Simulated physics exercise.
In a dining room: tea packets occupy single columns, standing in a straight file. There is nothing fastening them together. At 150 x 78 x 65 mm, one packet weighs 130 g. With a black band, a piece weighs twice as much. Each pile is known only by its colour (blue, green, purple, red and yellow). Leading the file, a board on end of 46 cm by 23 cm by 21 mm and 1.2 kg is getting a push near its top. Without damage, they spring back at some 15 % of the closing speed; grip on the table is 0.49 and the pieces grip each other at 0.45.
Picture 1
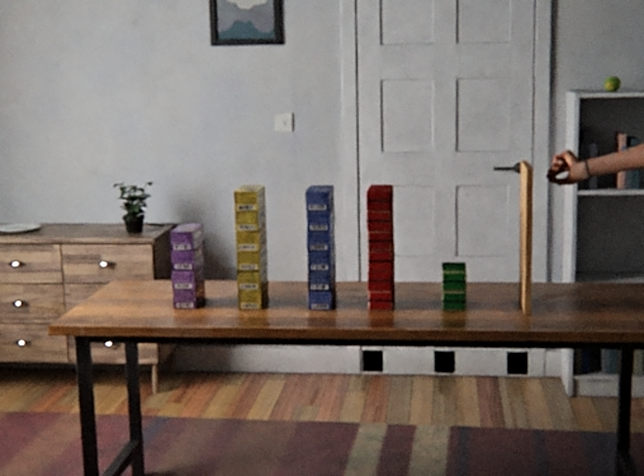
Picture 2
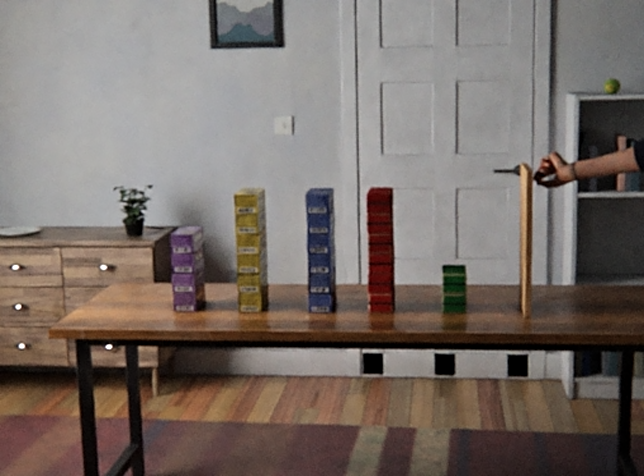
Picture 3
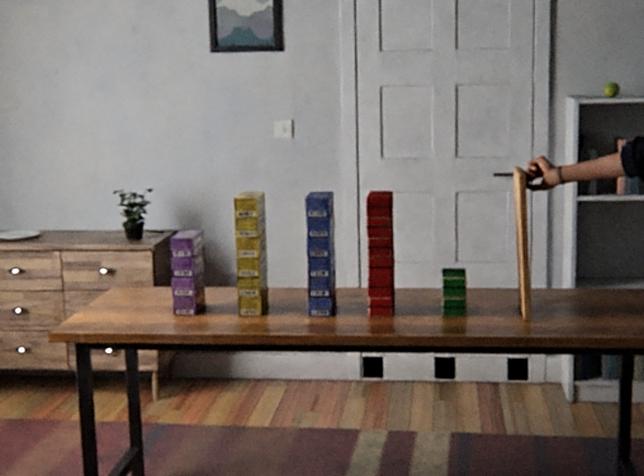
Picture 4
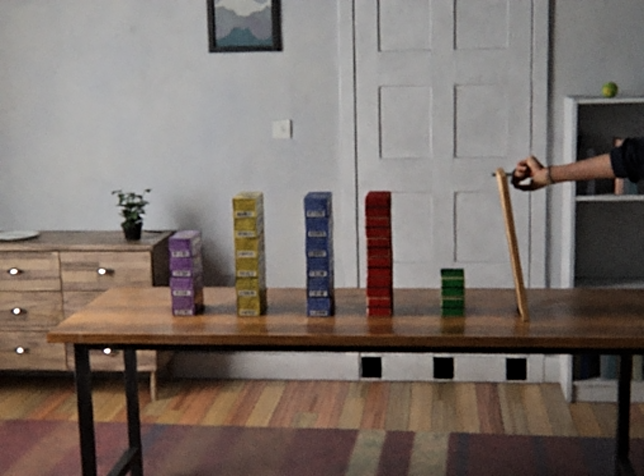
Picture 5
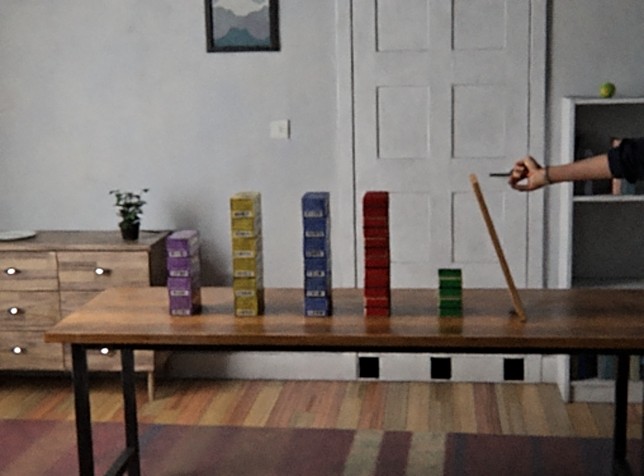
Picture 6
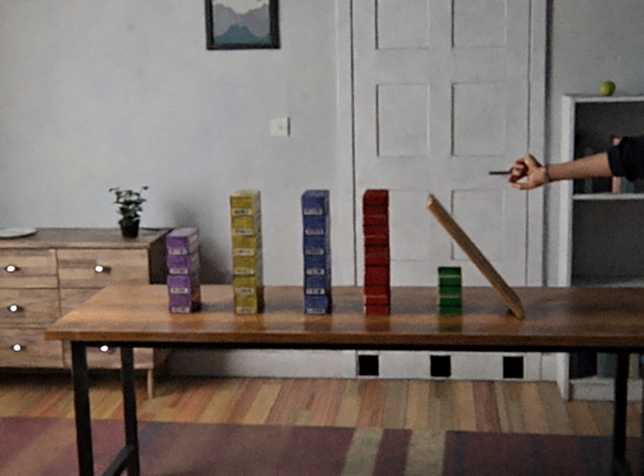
A hand reached in from the right and pushed the top of an upright wooden board, then stopped while the board kept tilting left over the short green stack, the five coloured stacks standing still.
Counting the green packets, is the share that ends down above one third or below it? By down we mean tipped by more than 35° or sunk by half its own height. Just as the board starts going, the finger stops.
The share is below one third.
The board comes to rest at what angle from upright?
I'd say it's close to 60° from upright.
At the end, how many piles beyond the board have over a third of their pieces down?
Counted up, you get 0.
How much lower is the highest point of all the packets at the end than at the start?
0 cm.
Then, 0.06 s past the last view, board 54° from upright; none of the 2 green packets down (0 of 24 in all colours); top green packet unmoved.
Then, 0.19 s past the last view, board 76° from upright; none of the 2 green packets down (0 of 24 in all colours); top green packet 10 mm from its place.
Then, 1.01 s past the last view, board 60° from upright; none of the 2 green packets down (0 of 24 in all colours); top green packet 10 mm from its place.
In the end, board 62° from upright; none of the 2 green packets down (0 of 24 in all colours); top green packet 10 mm from its place; top red packet unmoved. That is 0 per cent. From the last view, middles, top green packet near (446, 281), top red packet near (376, 202).
